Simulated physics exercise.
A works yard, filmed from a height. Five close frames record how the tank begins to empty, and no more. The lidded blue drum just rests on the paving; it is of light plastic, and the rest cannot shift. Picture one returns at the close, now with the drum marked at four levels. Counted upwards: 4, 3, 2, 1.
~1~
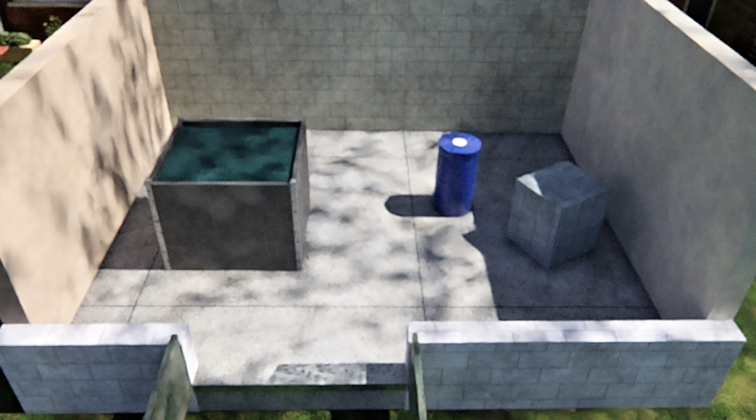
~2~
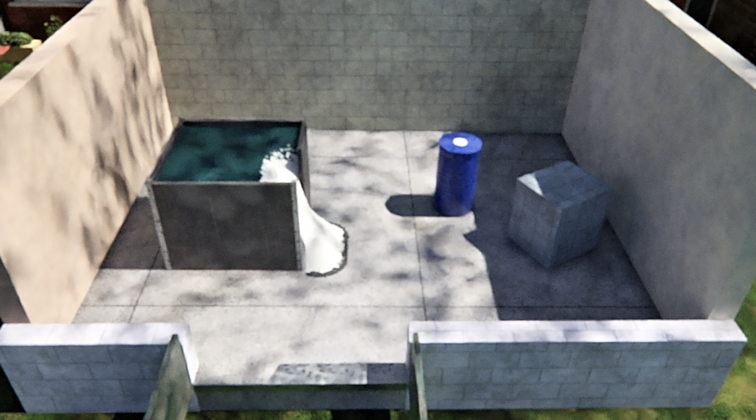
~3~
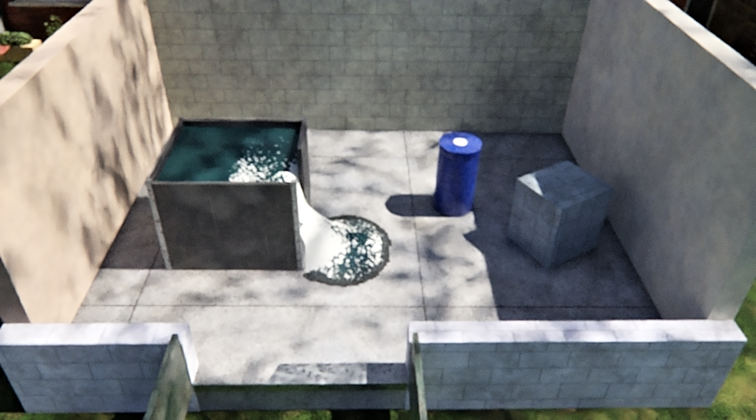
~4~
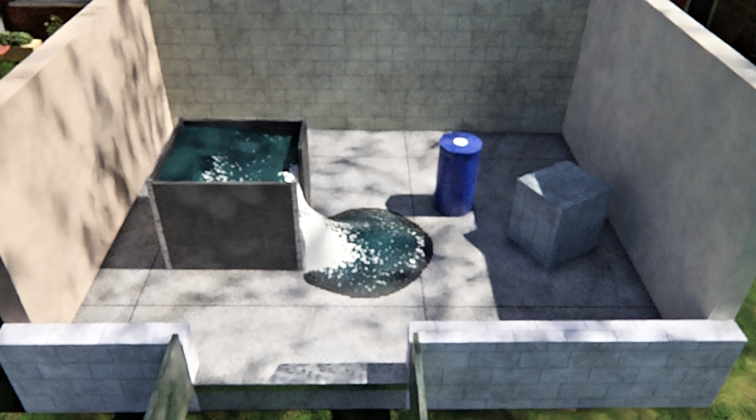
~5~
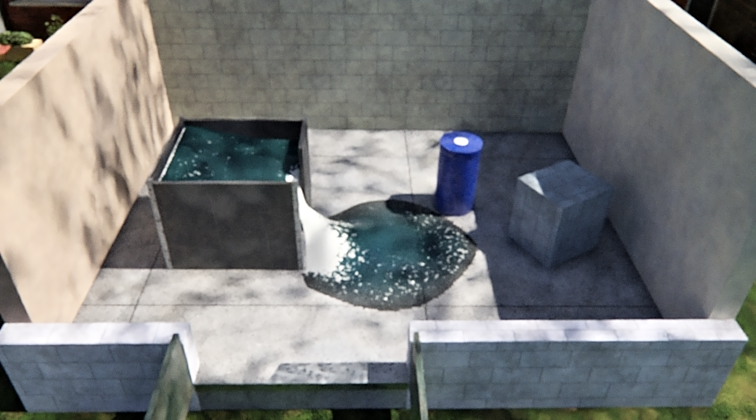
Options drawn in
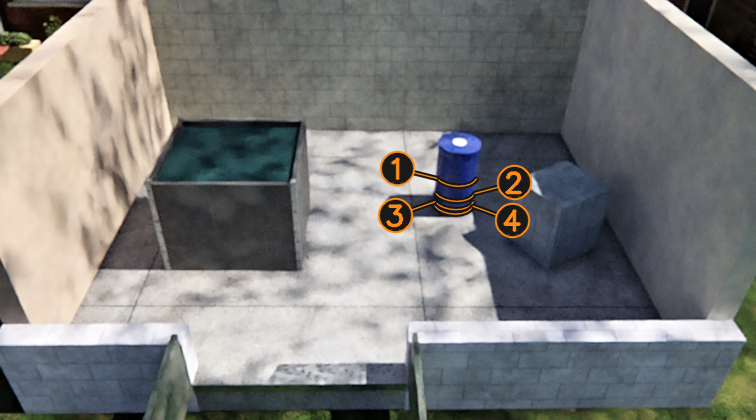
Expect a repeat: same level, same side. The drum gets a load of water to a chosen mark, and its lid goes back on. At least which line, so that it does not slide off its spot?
I would pick mark 1.
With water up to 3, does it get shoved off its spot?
Yes.
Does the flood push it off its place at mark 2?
Yes, it does.
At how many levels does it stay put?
One of them.
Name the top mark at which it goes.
2 it is.
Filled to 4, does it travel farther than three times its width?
Yes, clearly.
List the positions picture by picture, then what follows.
In the first picture, lid of the blue drum at (459, 143); tank full, its middle at (233, 155); open gate at (299, 326).
In the second picture, 1 % of the ground wet, in view closest to the drum at (335, 227).
In the third picture, 4 % of the ground wet, in view closest to the drum at (372, 227).
In the fourth picture, 7 % of the ground wet, in view closest to the drum at (404, 221).
In the fifth picture, lid of the blue drum at (460, 142); 11 % of the ground wet, in view closest to the drum at (429, 212).
On the marked copy, 1 at (458, 186); 2 at (456, 201); 3 at (456, 209); 4 at (455, 214); from the bottom up 4, 3, 2, 1.
With 1, it does not move.
With 2, it is pushed about its own width away.
With 3, it is pushed about 4 times its own width away.
With 4, it is pushed about 4 times its own width away.
